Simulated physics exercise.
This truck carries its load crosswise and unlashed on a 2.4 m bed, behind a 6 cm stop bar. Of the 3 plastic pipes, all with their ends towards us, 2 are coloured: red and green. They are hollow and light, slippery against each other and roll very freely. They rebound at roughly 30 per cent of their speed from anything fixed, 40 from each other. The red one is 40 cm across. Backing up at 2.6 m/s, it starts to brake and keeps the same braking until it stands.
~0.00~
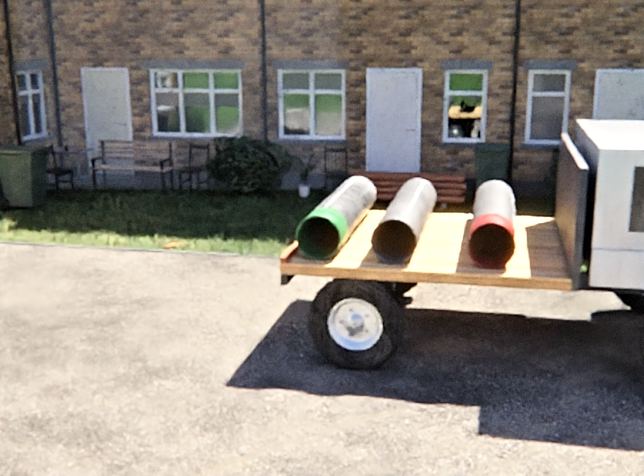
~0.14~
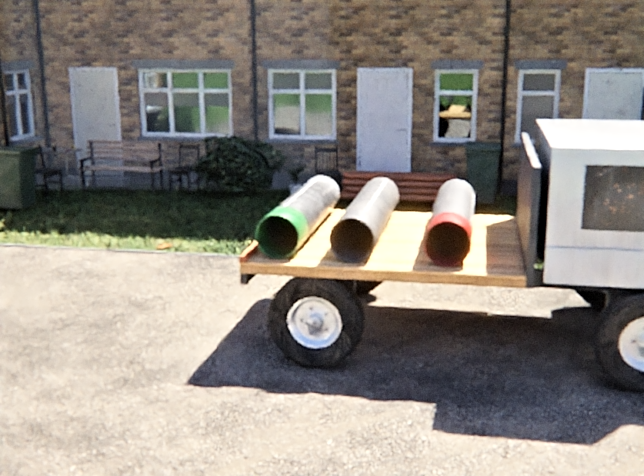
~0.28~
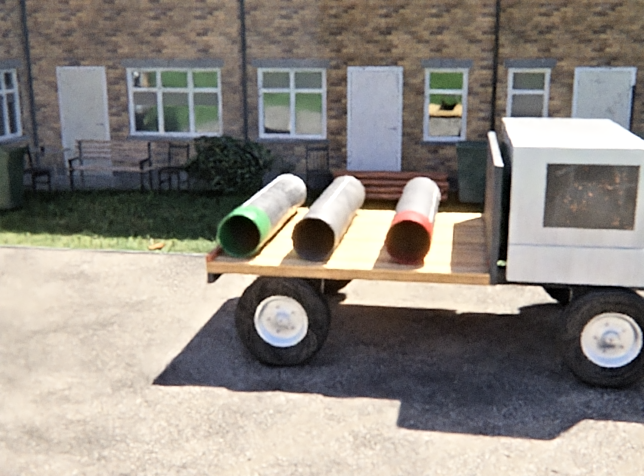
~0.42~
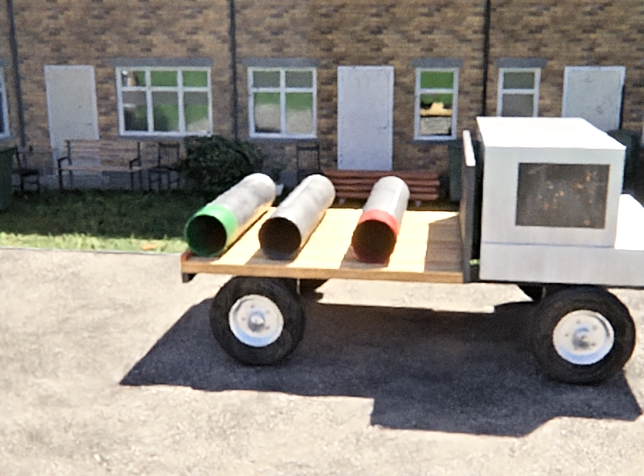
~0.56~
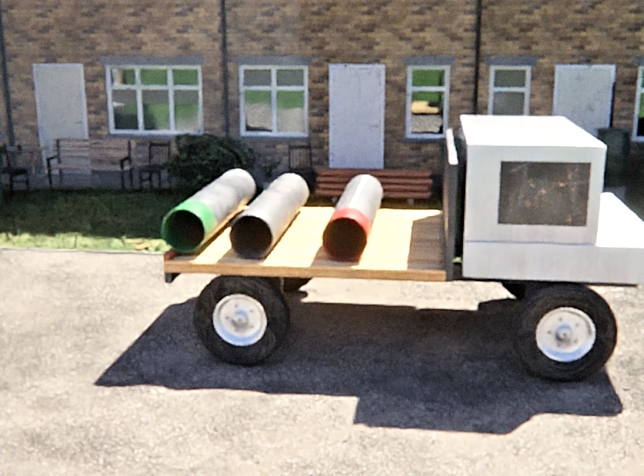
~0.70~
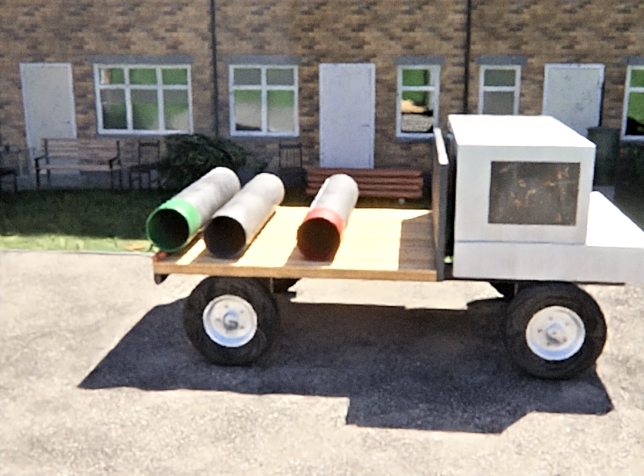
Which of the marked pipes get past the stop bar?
Red is held by the bed, green goes over the tail.
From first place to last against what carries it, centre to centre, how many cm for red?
Moved: Red 40.
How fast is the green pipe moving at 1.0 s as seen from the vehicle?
About 0.8 m/s.
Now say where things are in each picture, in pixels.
In the first frame, red at (491, 247), green at (318, 238); tail bar at (283, 260); speed 2.6 m/s; 3 of the 3 make up the bottom layer on the bed.
In the second frame, red at (447, 245), green at (277, 237); tail bar at (242, 259); speed 2.3 m/s.
In the third frame, red at (408, 243), green at (239, 236); tail bar at (209, 259); speed 1.8 m/s.
In the fourth frame, red at (373, 242), green at (206, 236); tail bar at (183, 259); speed 1.3 m/s.
In the fifth frame, red at (344, 240), green at (183, 231); tail bar at (166, 258); speed 0.8 m/s.
In the sixth frame, red at (318, 240), green at (168, 230); tail bar at (156, 259); speed 0.3 m/s.
After 1.0 s, red is on the bed, 100 cm from the bar, rolling towards it; green is going over the tail; 1 over the tail so far.
After 1.2 s, red is on the bed, 75 cm from the bar, rolling towards it; green is going over the tail; 1 over the tail so far.
At rest (6.3 s), red is on the bed, 135 cm from the bar; green is off the end; 1 over the tail so far.
